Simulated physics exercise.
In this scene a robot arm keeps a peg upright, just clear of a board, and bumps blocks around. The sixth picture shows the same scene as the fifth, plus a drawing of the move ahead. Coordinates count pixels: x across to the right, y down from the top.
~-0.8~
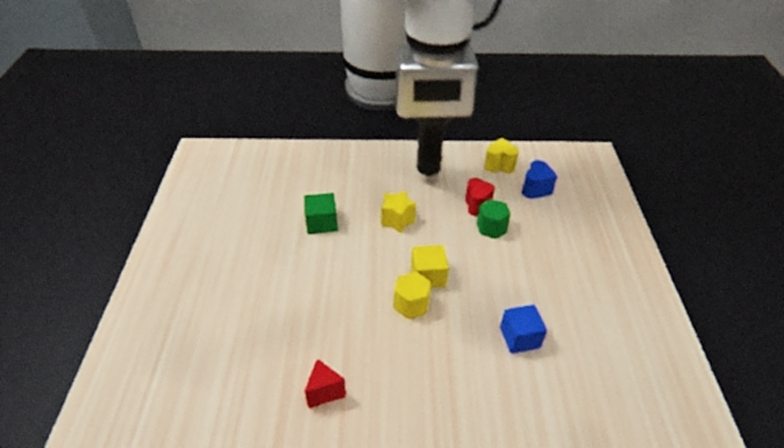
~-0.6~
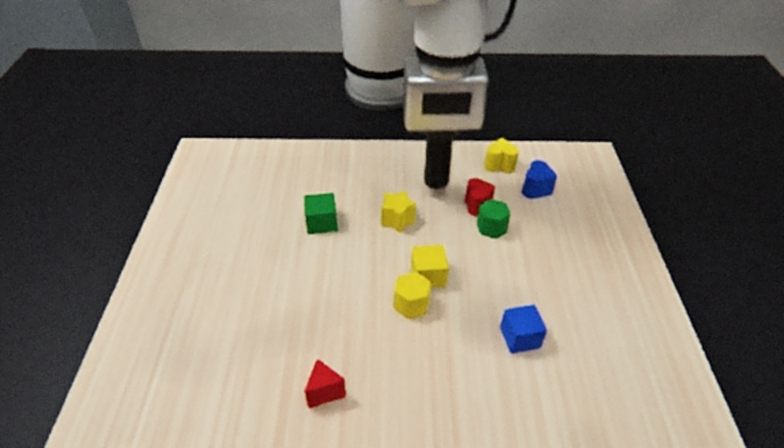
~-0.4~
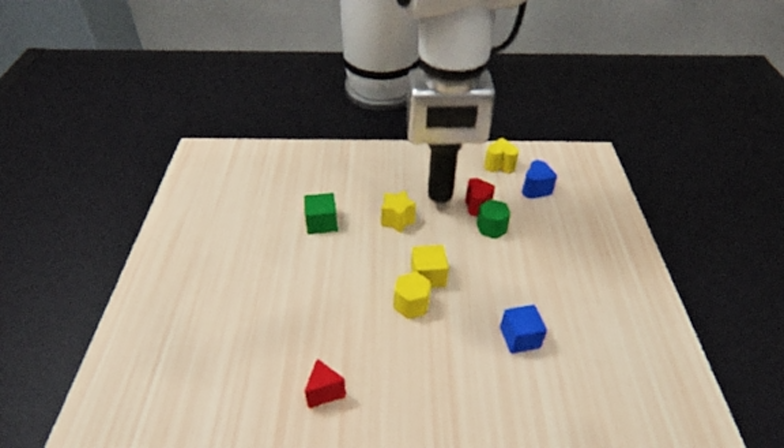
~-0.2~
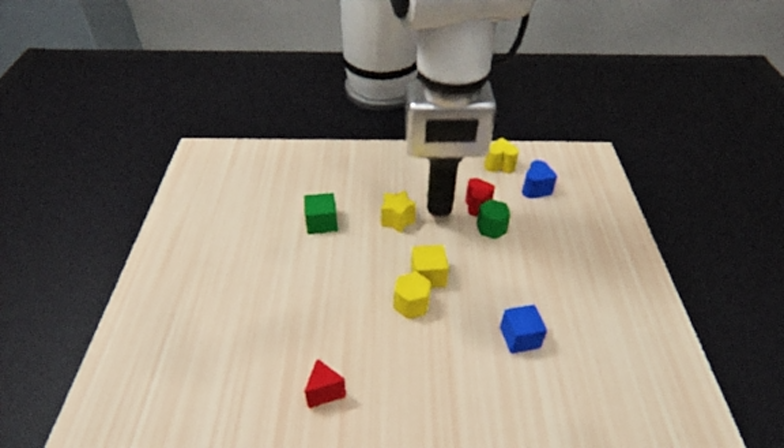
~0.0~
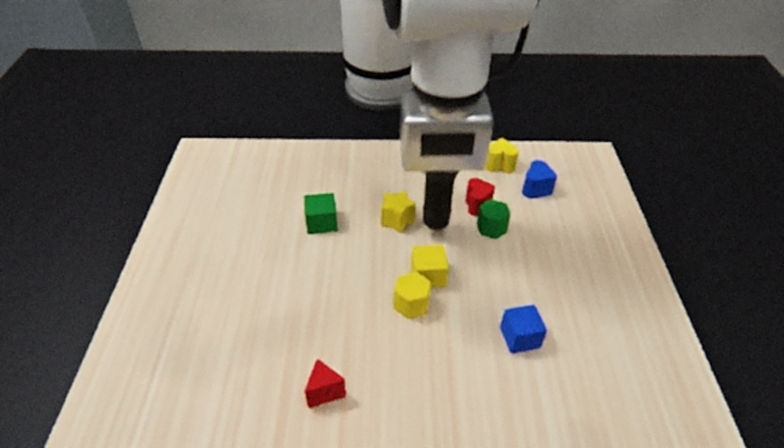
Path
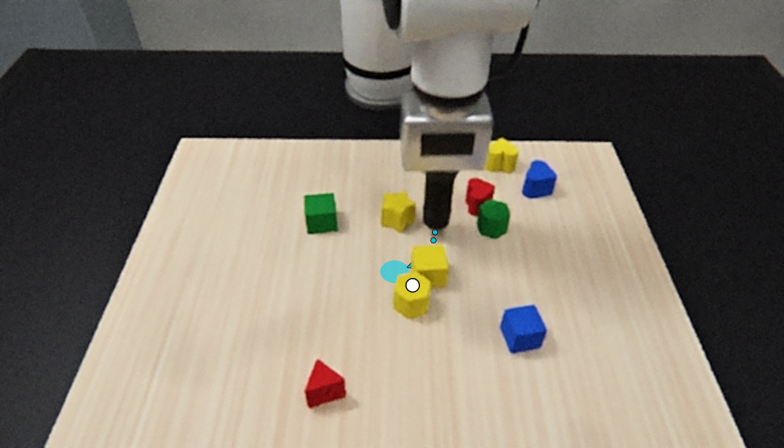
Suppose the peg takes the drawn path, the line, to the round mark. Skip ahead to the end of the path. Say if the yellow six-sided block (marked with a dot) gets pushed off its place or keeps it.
At the end of the path, it will have moved.
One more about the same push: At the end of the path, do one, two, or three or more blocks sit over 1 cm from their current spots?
That makes 2 blocks.
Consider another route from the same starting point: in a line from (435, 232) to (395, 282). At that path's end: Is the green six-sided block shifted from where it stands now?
Final answer: No.
Path on the board, from (435, 232) by way of (432, 250) and (418, 264) to (395, 271); the dot is on the yellow six-sided block.
On the path given first. Halfway along, peg at (428, 248); yellow six-sided block at (410, 291); yellow square block at (427, 263).
At the end, peg at (395, 261); yellow star in place; yellow six-sided block at (406, 306), turned 40° anticlockwise; yellow square block at (409, 275).
